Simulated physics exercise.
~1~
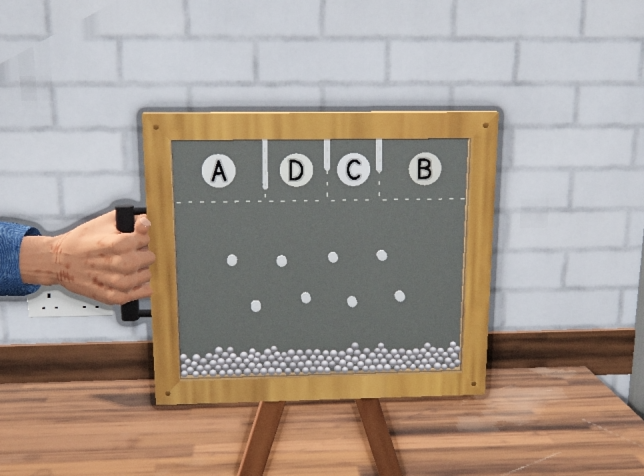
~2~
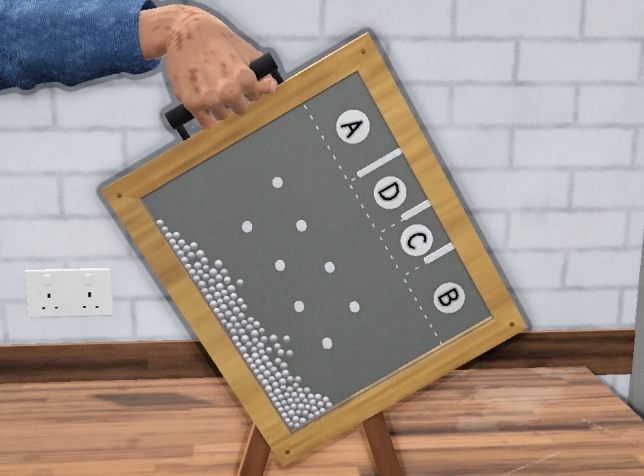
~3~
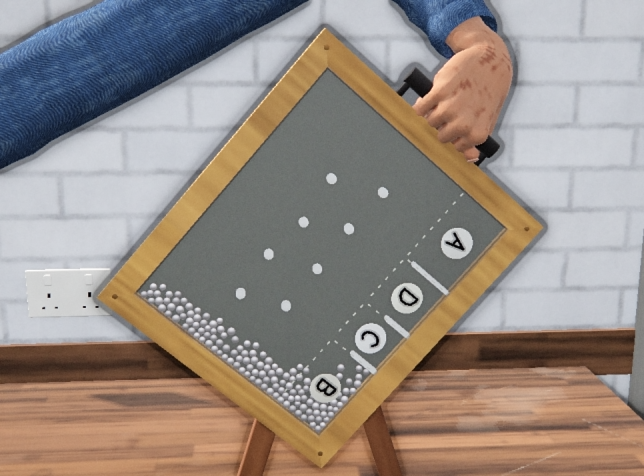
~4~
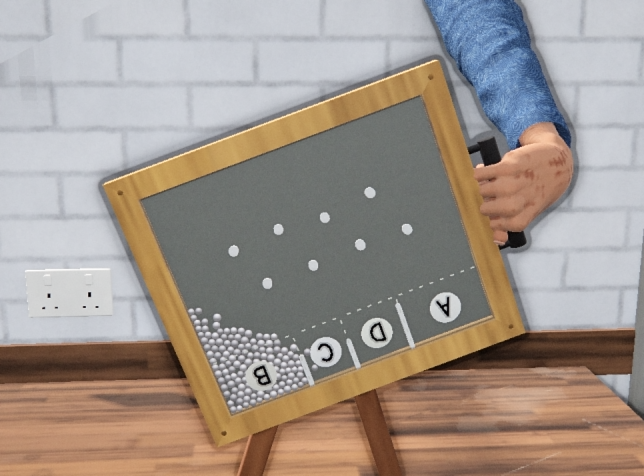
At the start, a hand grips the black handle on the left side of a wood-framed grey box, where small silvery balls lie in a level layer along the bottom, below white dots and pockets lettered A, D, C and B. The hand turns the box clockwise, and the balls slide into the lower corner. As the turn continues, the pockets swing underneath and balls begin filling B. Finally the box rests tilted and nearly upside down, the hand now at the right, with most balls heaped in and above B, a few at C, and D and A empty.
